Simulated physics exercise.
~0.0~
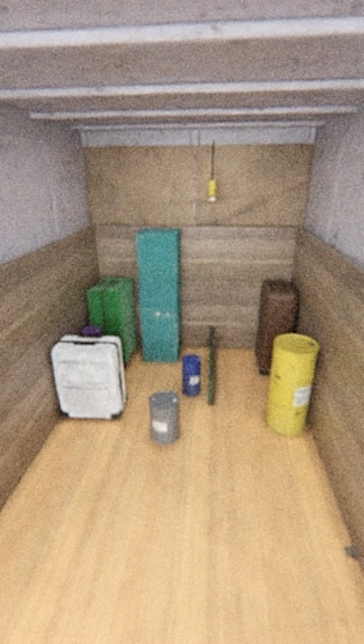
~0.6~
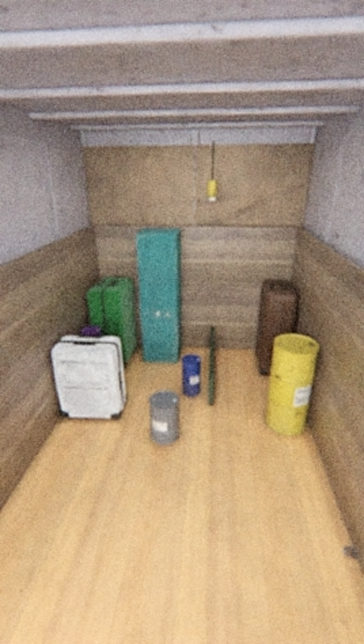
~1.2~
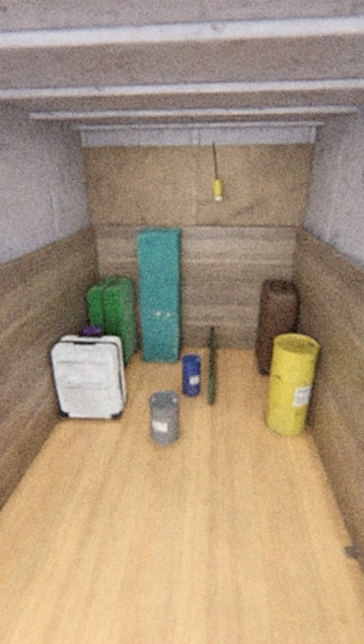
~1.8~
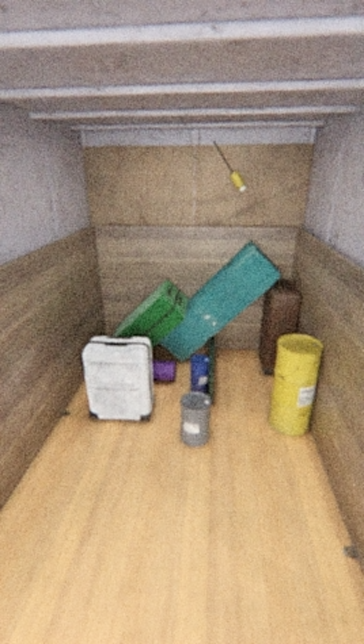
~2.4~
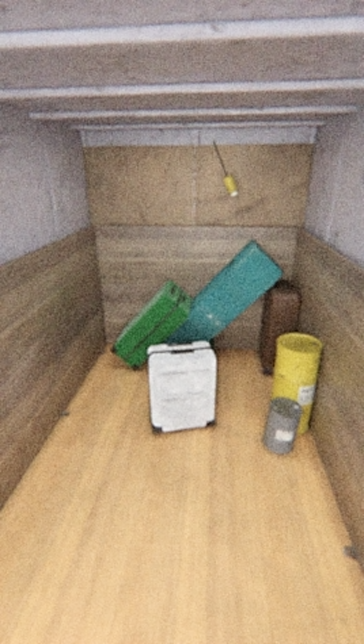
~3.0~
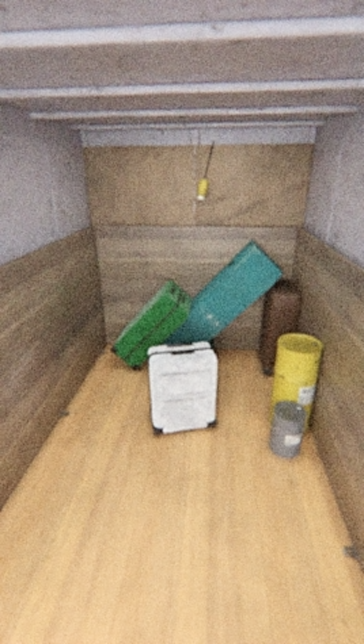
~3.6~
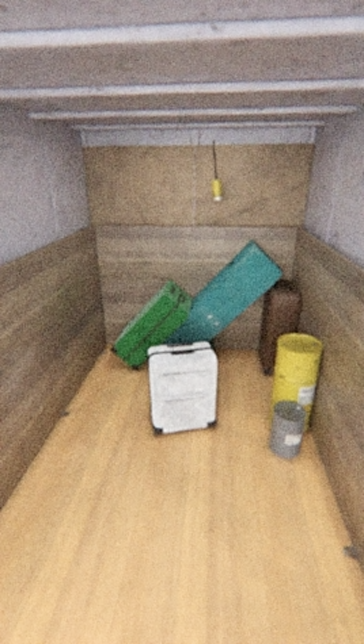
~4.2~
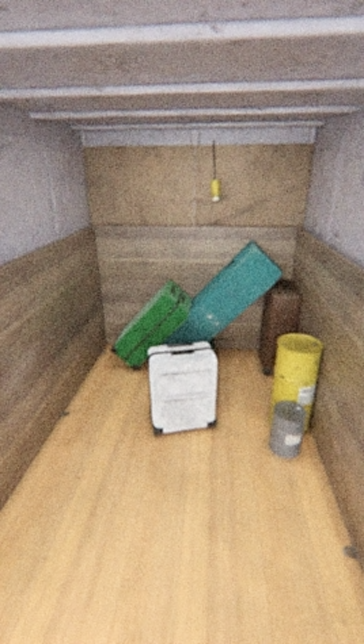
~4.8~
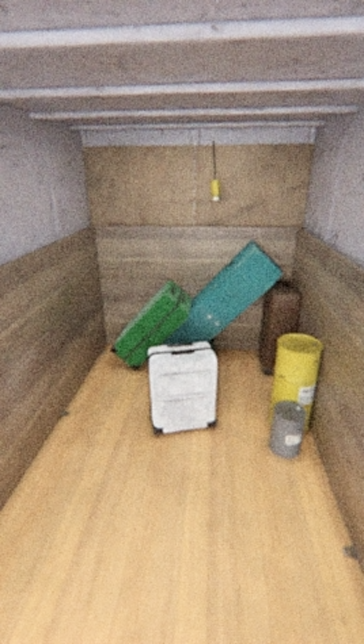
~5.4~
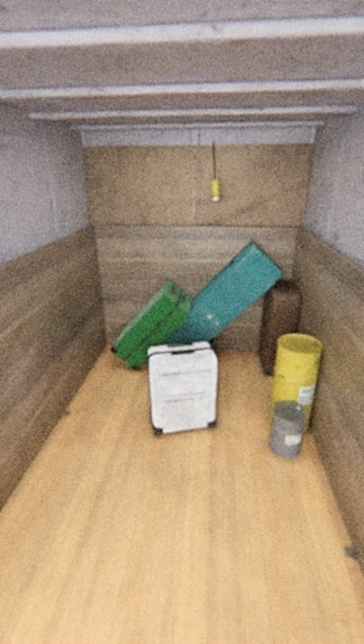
Turquoise box and green case tipping right in a van's load bay, white case and grey canister sliding right, all settling.
